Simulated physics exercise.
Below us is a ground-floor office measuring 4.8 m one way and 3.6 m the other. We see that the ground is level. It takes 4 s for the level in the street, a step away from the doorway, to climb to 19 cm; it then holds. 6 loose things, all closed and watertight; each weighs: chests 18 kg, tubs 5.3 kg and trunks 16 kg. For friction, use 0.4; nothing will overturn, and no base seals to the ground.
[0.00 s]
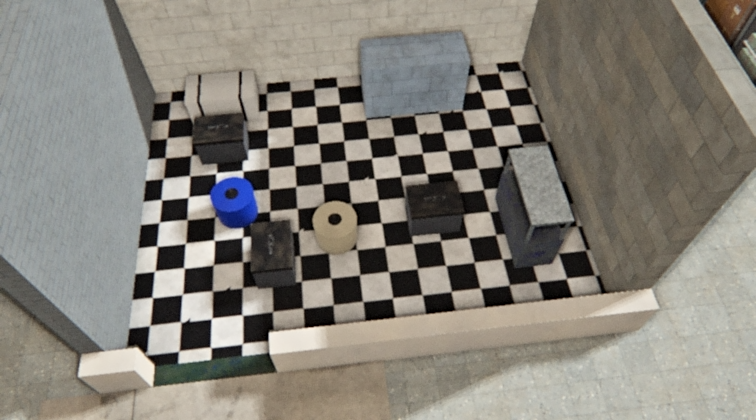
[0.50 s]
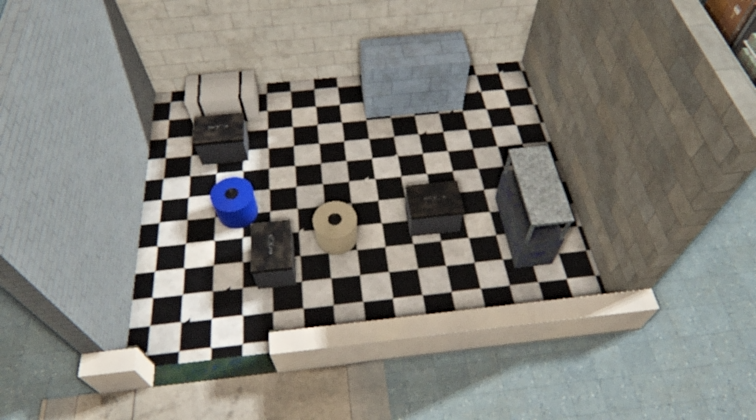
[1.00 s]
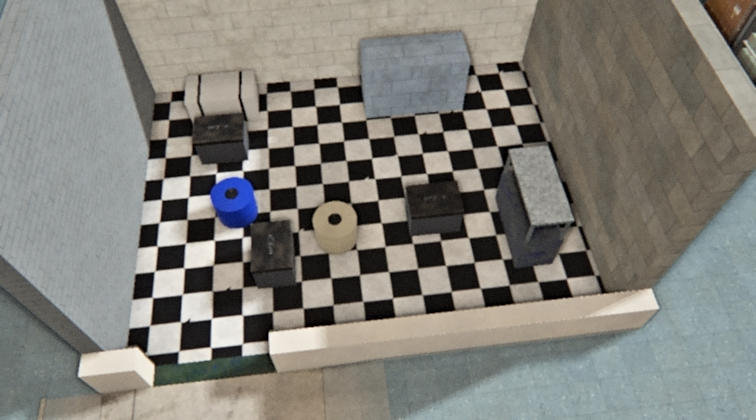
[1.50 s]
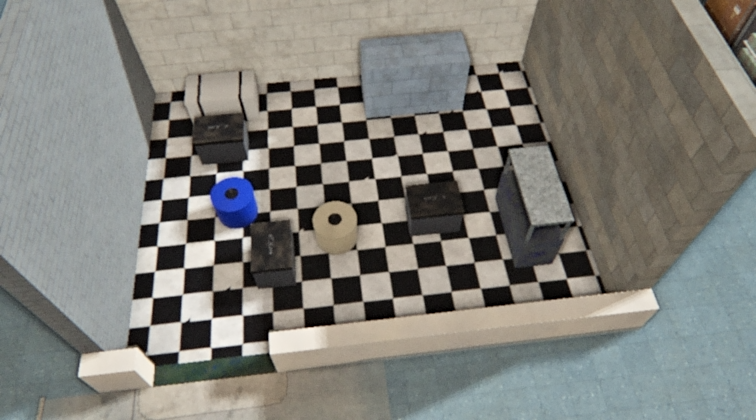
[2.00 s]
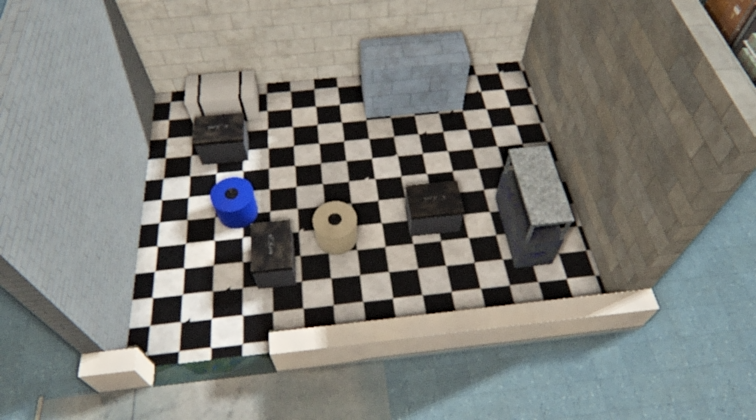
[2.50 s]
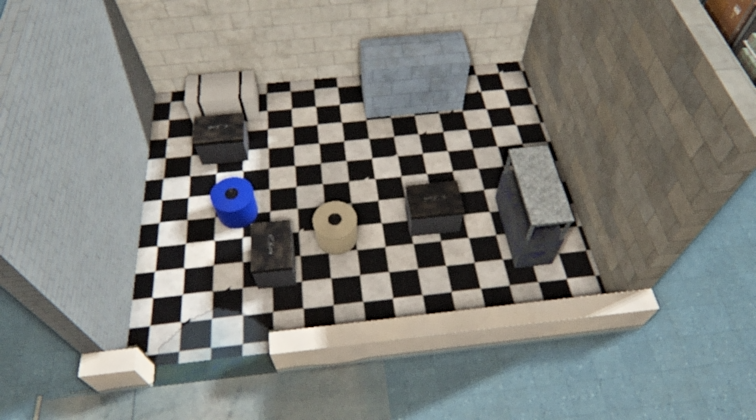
A small ground-floor office with a black-and-white checkered floor is seen from above, its front side cut low. A blue tub and a cream tub stand among three dark trunks, with a striped pale trunk at back left, a blue-grey block at the back and a grey one at right. Bluish water spreads over the paving outside and just enters the front-left doorway, while the objects and camera stay still.
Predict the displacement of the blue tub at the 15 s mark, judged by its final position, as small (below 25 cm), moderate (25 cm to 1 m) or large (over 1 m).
Large.
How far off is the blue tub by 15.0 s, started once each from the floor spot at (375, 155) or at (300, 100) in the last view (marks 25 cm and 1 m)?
At the first spot it winds up well off, and at the second it edges a bit.
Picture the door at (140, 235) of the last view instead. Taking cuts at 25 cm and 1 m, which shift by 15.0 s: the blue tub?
Outcome - blue tub: Well off.
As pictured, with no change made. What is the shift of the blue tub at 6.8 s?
Shift: About 150 cm.
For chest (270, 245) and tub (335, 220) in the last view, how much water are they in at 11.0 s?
Roughly 7 and 8 cm.
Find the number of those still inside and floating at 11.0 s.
Of them, 3.
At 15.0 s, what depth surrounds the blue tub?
Roughly 13 cm deep.
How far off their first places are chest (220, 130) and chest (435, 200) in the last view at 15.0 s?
First 200 cm, then 30 cm.
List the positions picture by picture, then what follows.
The first picture shows the blue tub at (232, 194), on the bottom; water covers 0.0 m2; 0 of 6 have shifted.
The second picture shows the blue tub at (232, 194) rests on the ground; 0.0 m2 under water; 0 of 6 have shifted.
The third picture shows the blue tub at (232, 194), on the bottom; water covers 0.0 m2; 0 of 6 have shifted.
The fourth picture shows the blue tub at (232, 194), on the bottom; 0.0 m2 under water; 0 of 6 have shifted.
The fifth picture shows the blue tub at (232, 194), on the bottom; water covers 0.0 m2; 0 of 6 have shifted.
The sixth picture shows the blue tub at (232, 194), on the bottom; water covers 0.4 m2; 0 of 6 have shifted.
After 3.5 s the blue tub is near (232, 194), 0.0 m from its start, aground; 0 afloat.
After 6.8 s the blue tub is near (338, 116), 1.5 m from its start, aground; 0 afloat.
After 11.0 s the blue tub is near (553, 156), 3.5 m from its start, afloat; 3 afloat.
After 15.0 s the blue tub is near (589, 260), 3.7 m from its start, afloat; 6 afloat.
